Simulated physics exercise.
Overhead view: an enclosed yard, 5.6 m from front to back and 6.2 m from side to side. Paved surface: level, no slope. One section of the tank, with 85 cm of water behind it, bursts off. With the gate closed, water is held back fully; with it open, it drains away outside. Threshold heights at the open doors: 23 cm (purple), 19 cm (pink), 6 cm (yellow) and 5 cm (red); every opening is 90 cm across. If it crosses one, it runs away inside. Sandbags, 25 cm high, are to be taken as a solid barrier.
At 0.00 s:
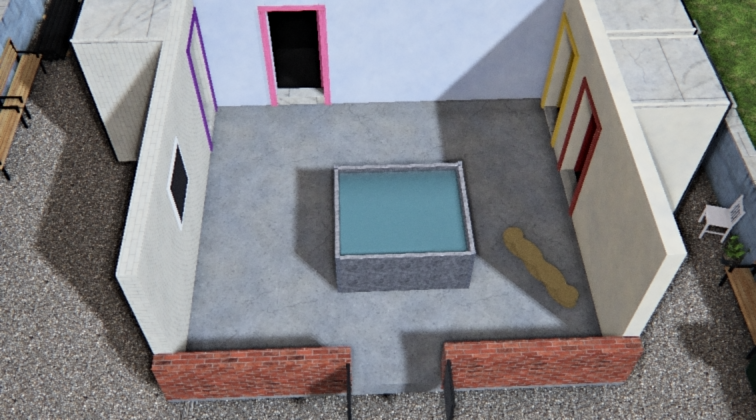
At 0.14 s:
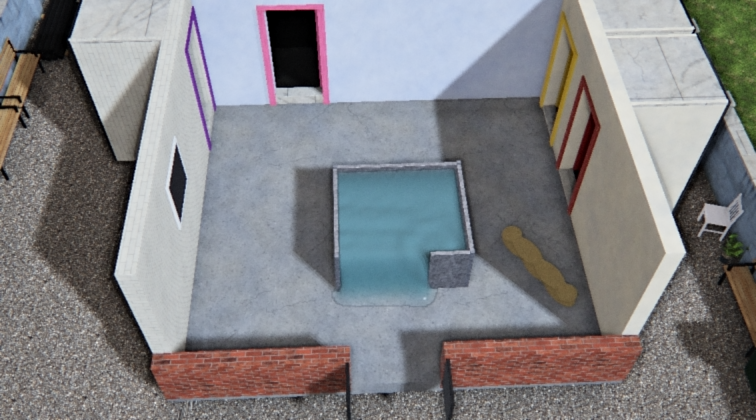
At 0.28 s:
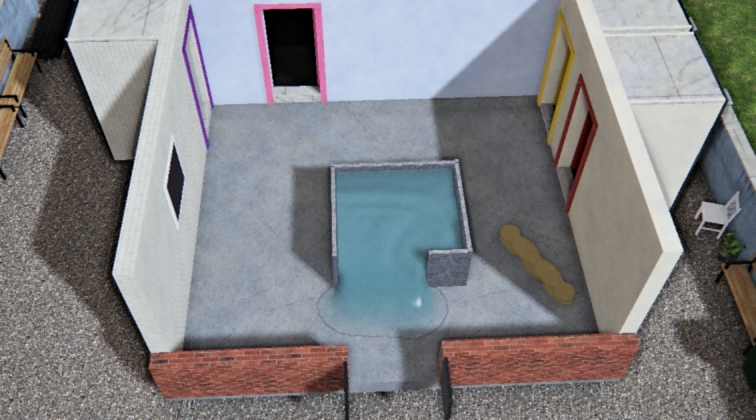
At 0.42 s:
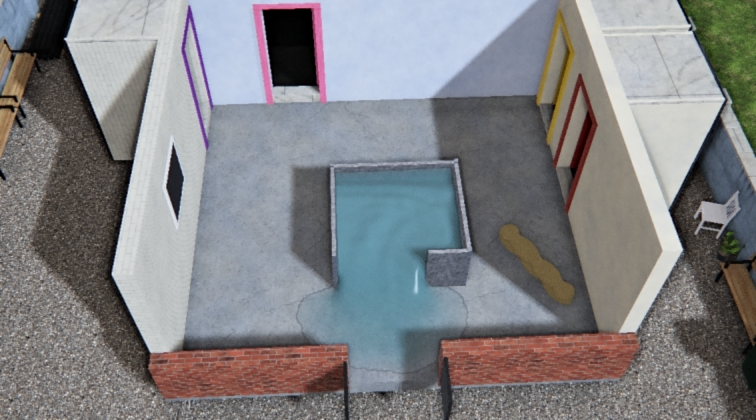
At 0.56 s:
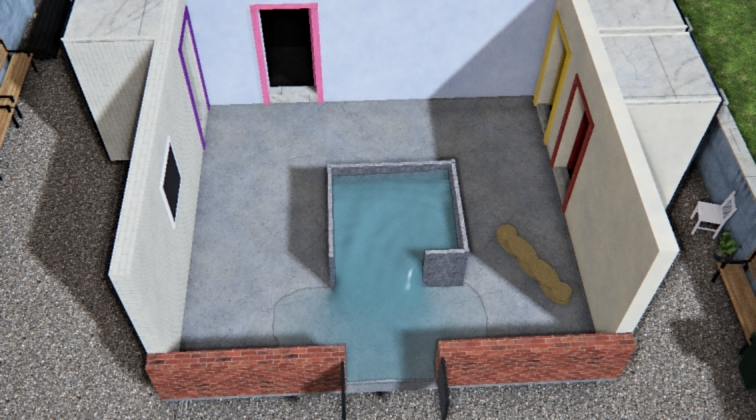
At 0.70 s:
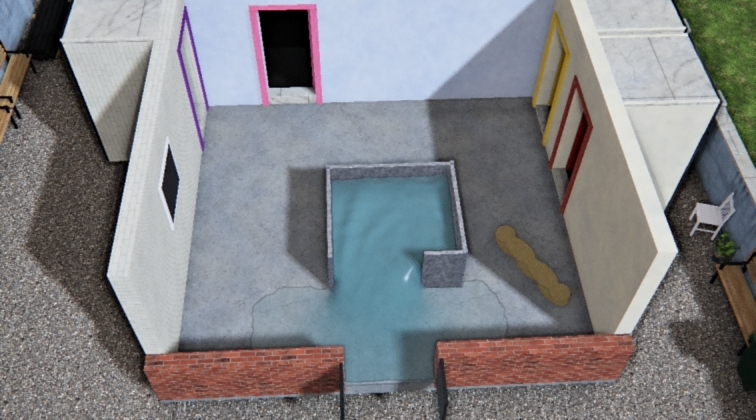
Water pours from the broken front of a stone tank and spreads across the grey yard.
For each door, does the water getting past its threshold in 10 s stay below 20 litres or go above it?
The purple door: Below 20 litres; the pink door: Below 20 litres; the yellow door: Below 20 litres; the red door: Below 20 litres.
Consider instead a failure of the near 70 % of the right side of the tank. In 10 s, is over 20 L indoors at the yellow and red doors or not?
Compared with that limit, yellow goes higher while red goes higher.
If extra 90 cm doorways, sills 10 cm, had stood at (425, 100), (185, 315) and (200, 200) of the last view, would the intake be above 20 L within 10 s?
Check each in turn: The first fails, the second succeeds, the third fails.
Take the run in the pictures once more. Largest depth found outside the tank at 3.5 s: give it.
About 20 cm.
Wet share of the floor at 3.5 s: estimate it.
Wet share: About 50 %.
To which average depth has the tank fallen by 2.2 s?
Roughly 30 centimetres.
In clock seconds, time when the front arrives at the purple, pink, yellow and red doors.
Door times: Purple 3.2 s / pink 4.0 s / yellow 6.0 s / red 2.8 s.
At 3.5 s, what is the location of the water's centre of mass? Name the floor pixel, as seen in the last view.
Near (351, 274).
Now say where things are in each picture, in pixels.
The first frame shows the tank at (402, 212) is whole and still, 85 cm deep.
In the second frame, the front is at (335, 292), 0.8 m from the gap at (384, 278); 0.3 m2 of floor is under water; 85 cm left at the back of the tank.
In the third frame, water pours out at (382, 277) and has run 1.0 m, to (436, 321); typically 13 cm deep outside, 82 cm at the tank's back.
In the fourth frame, the front is at a hidden place, 1.5 m from the gap at (382, 278); 2.6 m2 of floor is under water; 74 cm left at the back of the tank.
In the fifth frame, the front is at a hidden place, 1.9 m from the gap at (379, 278); 4.0 m2 of floor is under water; 73 cm left at the back of the tank.
In the sixth frame, water pours out at (377, 279) and has run 2.2 m, to a hidden place; typically 9 cm deep outside, 70 cm at the tank's back.
After 1.4 s water covers 20 % of the floor and is deepest (45 cm) near (338, 369); purple door not reached, pink door not reached, yellow door not reached, red door not reached.
After 2.2 s water covers 25 % of the floor and is deepest (37 cm) near (189, 376); purple door not reached, pink door not reached, yellow door not reached, red door not reached.
After 3.5 s water covers 50 % of the floor and is deepest (20 cm) near (176, 377); purple door 3 cm at the sill, 0 L in, pink door not reached, yellow door not reached, red door 1 cm at the sill, 0 L in.
After 6.0 s water covers 75 % of the floor and is deepest (11 cm) near (176, 377); purple door 7 cm at the sill, 0 L in, pink door 8 cm at the sill, 0 L in, yellow door not reached, red door 2 cm at the sill, 0 L in.
After 10.0 s water covers 95 % of the floor and is deepest (8 cm) near (494, 118); purple door 5 cm at the sill, 0 L in, pink door 5 cm at the sill, 0 L in, yellow door 7 cm at the sill, 3 L in, red door 3 cm at the sill, 0 L in.
